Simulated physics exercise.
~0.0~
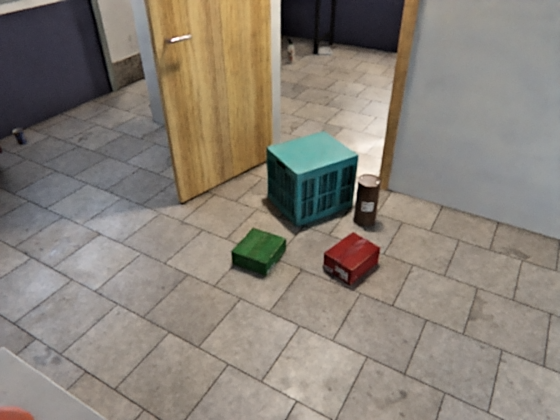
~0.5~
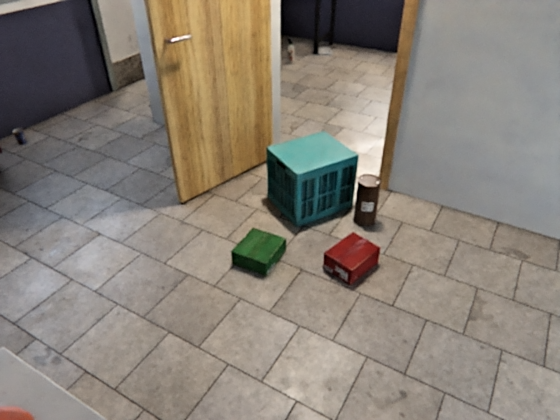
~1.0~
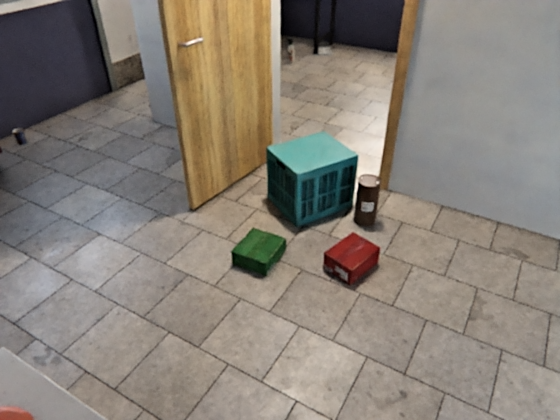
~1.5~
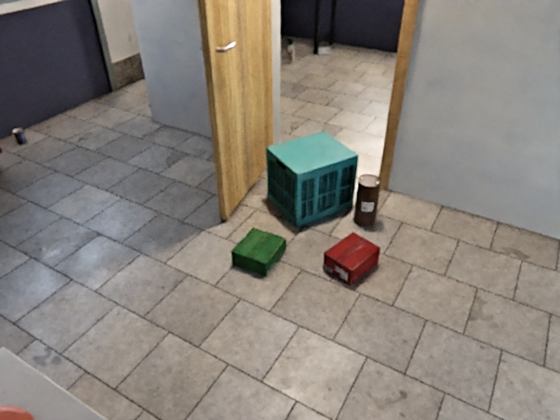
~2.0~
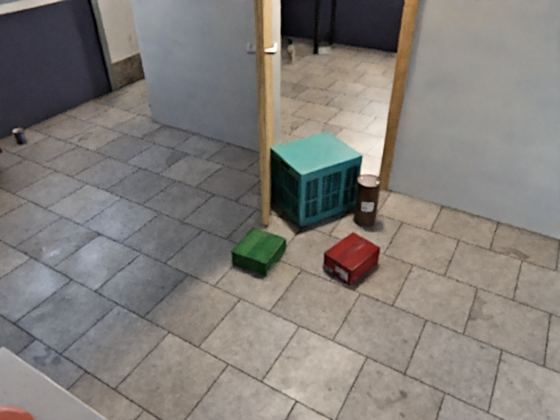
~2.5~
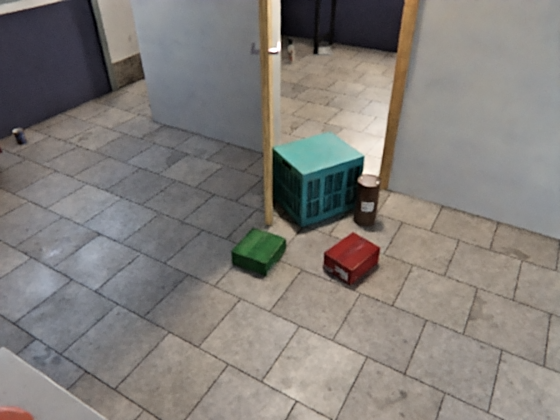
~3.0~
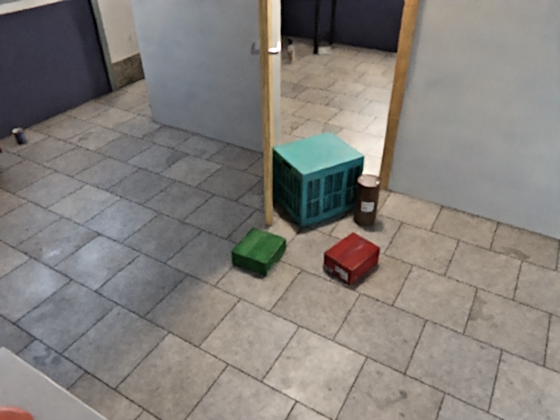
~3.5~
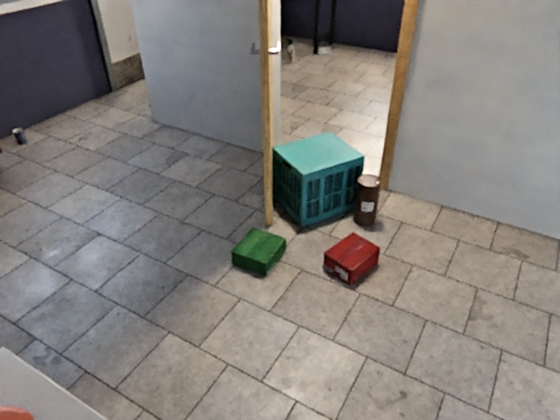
The clip shows a wooden door swinging toward a doorway where a teal crate sits beside a brown canister, with green and red boxes in front. The door reaches the crate, which shifts very slightly right, and stops partly open, leaving the canister and both boxes in place.
